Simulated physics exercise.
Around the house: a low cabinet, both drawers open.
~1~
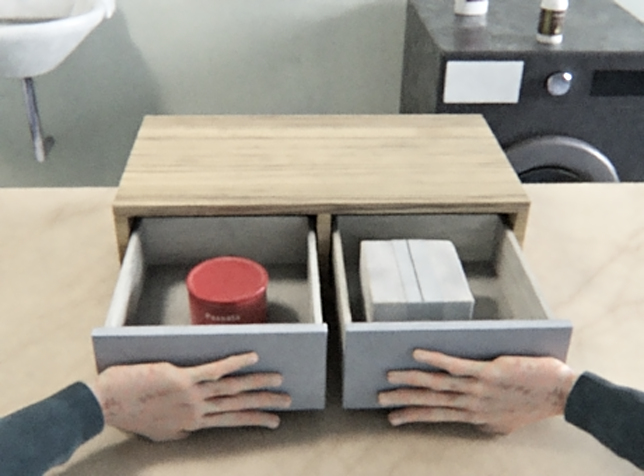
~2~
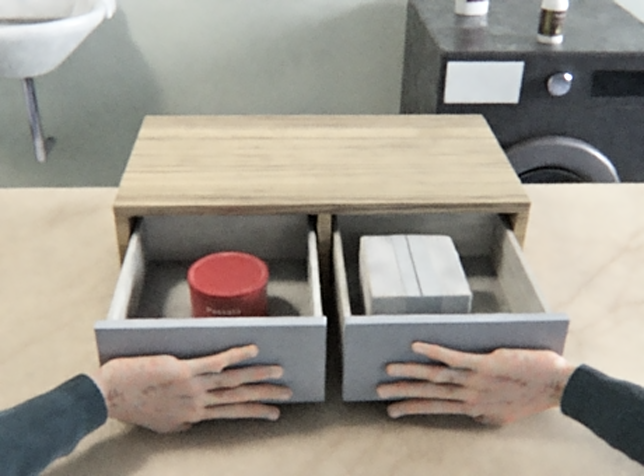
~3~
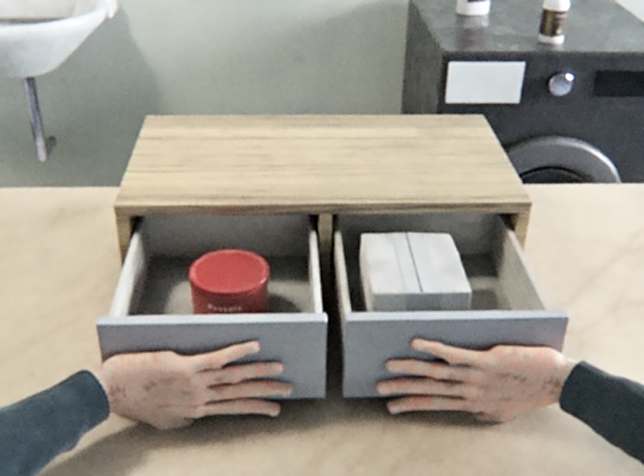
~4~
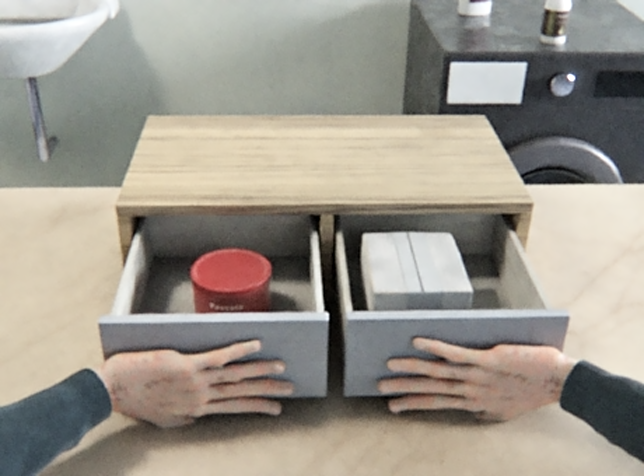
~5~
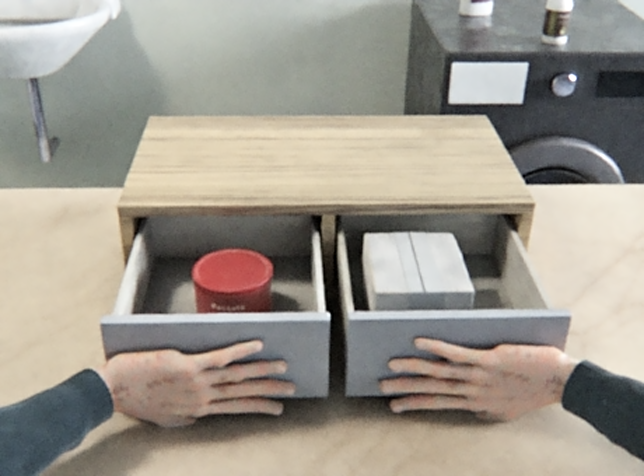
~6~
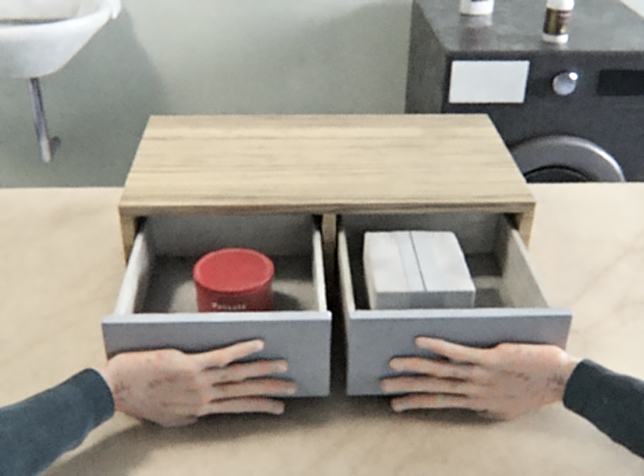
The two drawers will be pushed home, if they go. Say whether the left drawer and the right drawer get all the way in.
Outcome: The left drawer closes and the right drawer closes.
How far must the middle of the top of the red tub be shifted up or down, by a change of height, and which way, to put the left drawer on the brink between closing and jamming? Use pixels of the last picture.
Some 28 pixels, up.
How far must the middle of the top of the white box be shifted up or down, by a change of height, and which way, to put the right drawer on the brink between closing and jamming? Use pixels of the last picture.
About 12 pixels up.
Then, 0.38 s on from there, left drawer starting in; right drawer starting in.
Then, 0.62 s on from there, left drawer about half in; right drawer about half in.
Then, 0.82 s on from there, left drawer nearly in; right drawer nearly in.
In the end, the left drawer shuts flush; the right drawer shuts flush.
